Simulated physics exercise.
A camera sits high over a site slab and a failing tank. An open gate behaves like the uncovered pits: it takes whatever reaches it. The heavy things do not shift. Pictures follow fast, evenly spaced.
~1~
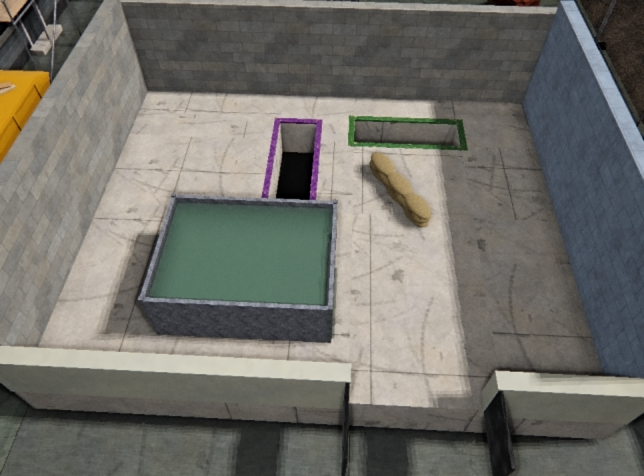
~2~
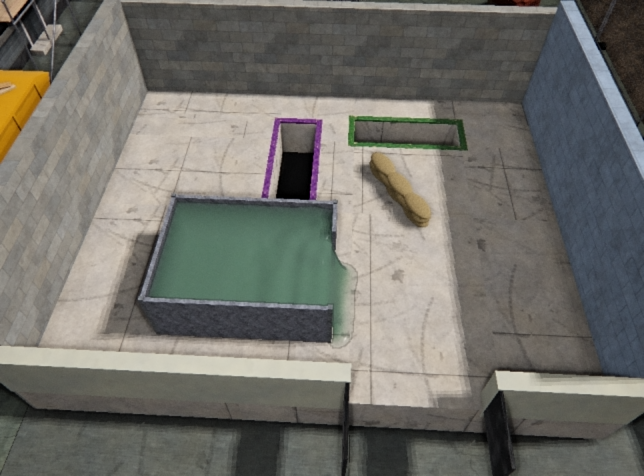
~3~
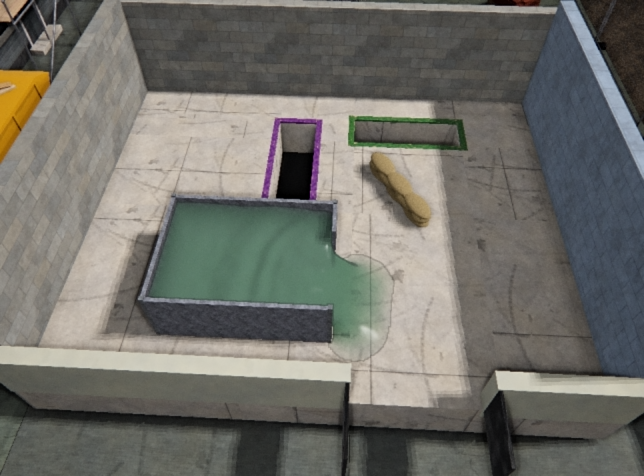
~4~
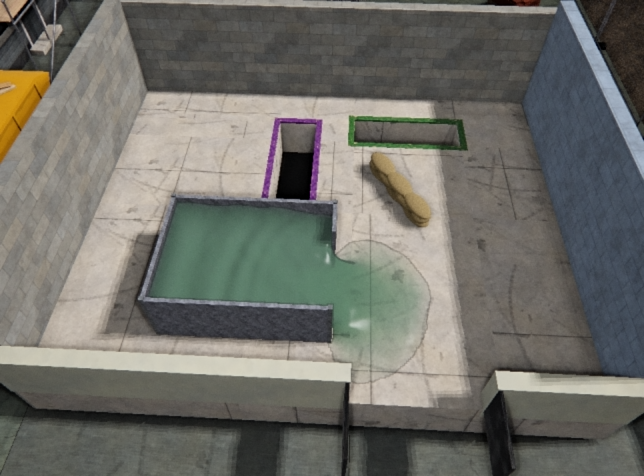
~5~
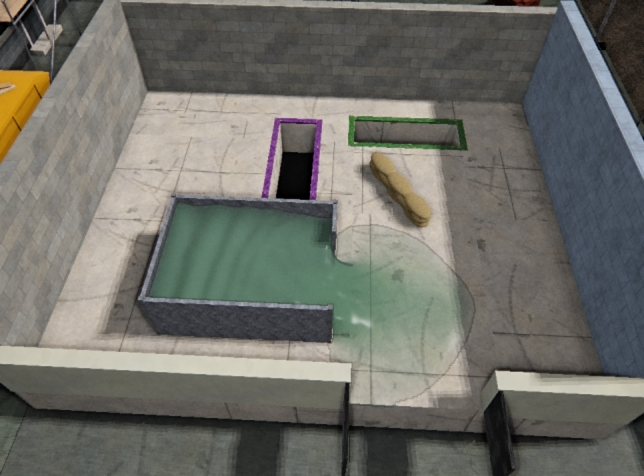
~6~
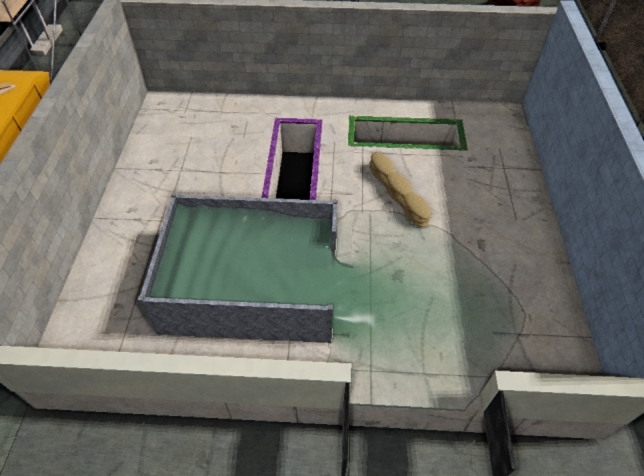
A walled concrete slab, grey on the left and back and bluish on the right, is seen from high above by a still camera. A grey open tank of green water stands left of centre, with purple-edged and green-edged pits behind, a tan lumpy object to the right, and a gap in the low front wall. The tank's right side opens and water pours out, spreading rightward across the floor in a widening, thinning rounded sheet.
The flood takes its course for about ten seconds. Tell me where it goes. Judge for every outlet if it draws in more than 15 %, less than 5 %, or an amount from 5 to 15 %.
In order: The gate clears fifteen per cent; the green pit clears fifteen per cent; the purple pit never reaches five per cent.
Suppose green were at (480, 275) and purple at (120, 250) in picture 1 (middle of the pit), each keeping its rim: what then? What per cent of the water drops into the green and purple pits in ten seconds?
Estimated shares - green: 50 %; purple: 0 %.
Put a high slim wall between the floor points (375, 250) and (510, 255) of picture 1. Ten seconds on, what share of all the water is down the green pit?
Green: About 14 %.
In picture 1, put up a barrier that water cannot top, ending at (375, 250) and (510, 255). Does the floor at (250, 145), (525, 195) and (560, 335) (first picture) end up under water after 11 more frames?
Running through them in order, the first comes out free from flooding, the second taken by the flood and the last taken by the flood.
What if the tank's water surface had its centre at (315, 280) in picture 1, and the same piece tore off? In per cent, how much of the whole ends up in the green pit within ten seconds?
Roughly, in per cent: Green 40.
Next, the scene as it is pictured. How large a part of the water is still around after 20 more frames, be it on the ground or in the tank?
I'd estimate close to 88 per cent.
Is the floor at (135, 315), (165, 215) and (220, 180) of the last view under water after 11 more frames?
Point by point: Unwetted; unwetted; unwetted.
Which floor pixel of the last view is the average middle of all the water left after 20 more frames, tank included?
The centre of mass sits at about (405, 271).
A moment on, water covers 30 % of the floor; the gate 2 %, the green pit 0 %, the purple pit 0 %.
Next, water covers 30 % of the floor; the gate 6 %, the green pit 0 %, the purple pit 0 %.
Then, water covers 35 % of the floor; the gate 11 %, the green pit 0 %, the purple pit 0 %.
Later, water covers 50 % of the floor; the gate 16 %, the green pit 12 %, the purple pit 1 %.
In the end, water covers 60 % of the floor; the gate 22 %, the green pit 29 %, the purple pit 3 %.
